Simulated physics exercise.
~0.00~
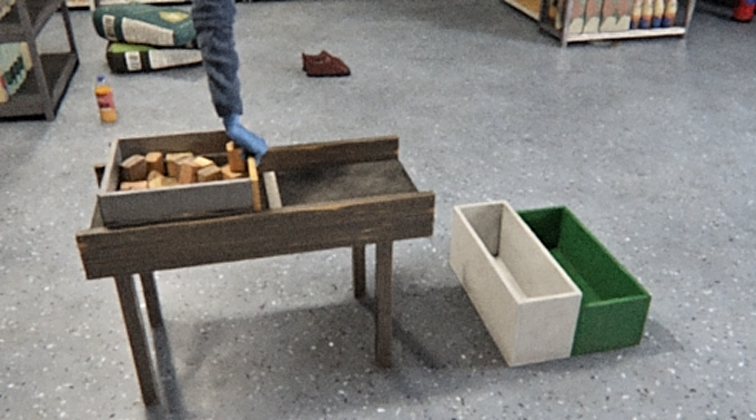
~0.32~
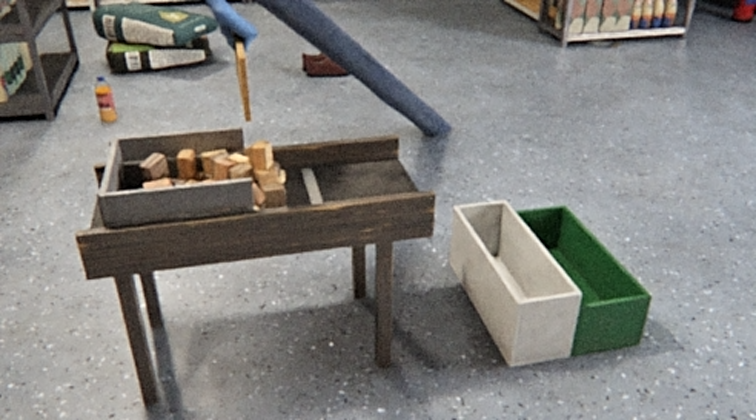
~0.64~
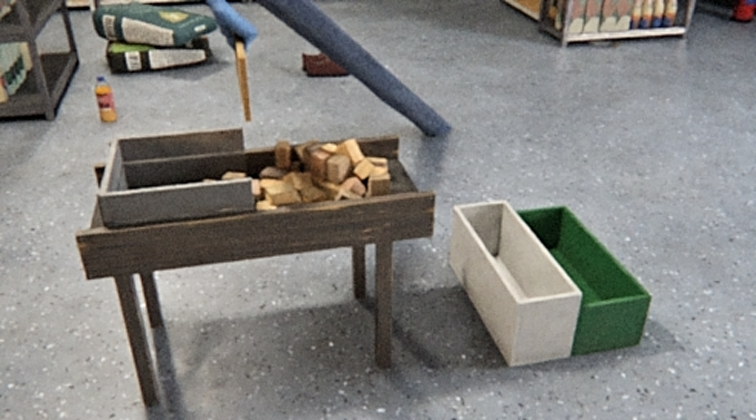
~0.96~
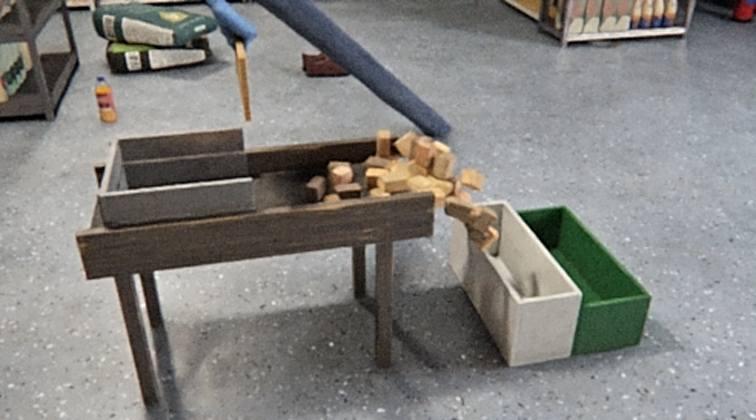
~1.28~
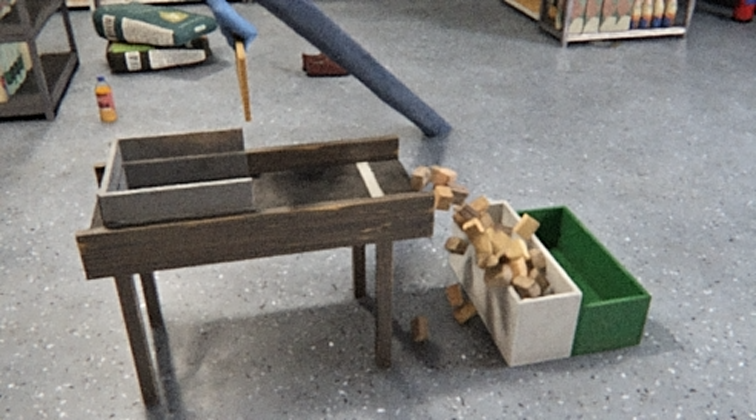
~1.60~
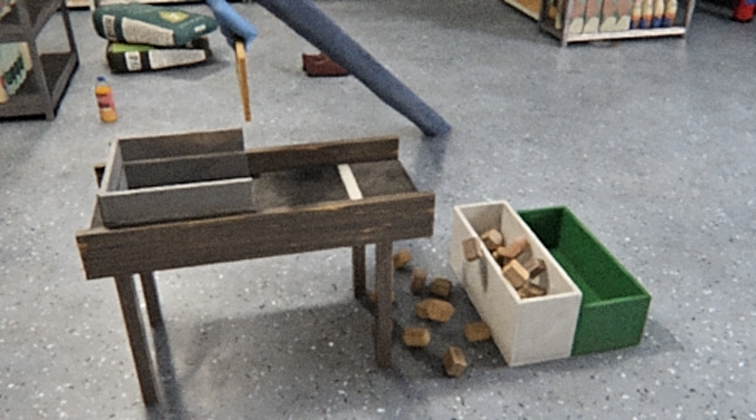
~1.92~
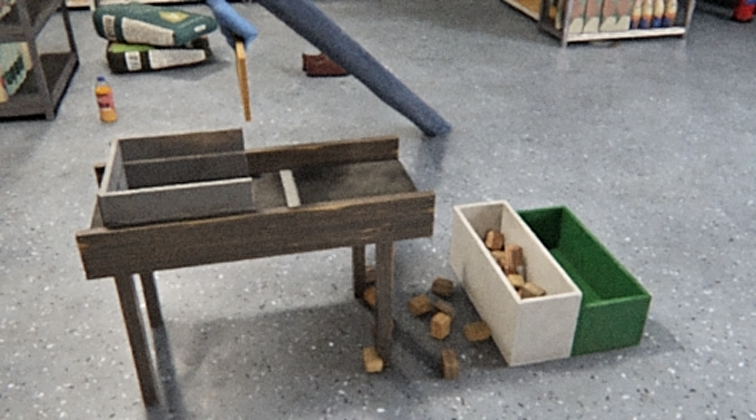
A pile of small wooden blocks slid right along a dark belt and spilled off its end after a gloved hand lifted the gate of a grey pen, most landing in the white tote while several dropped onto the floor short of it.
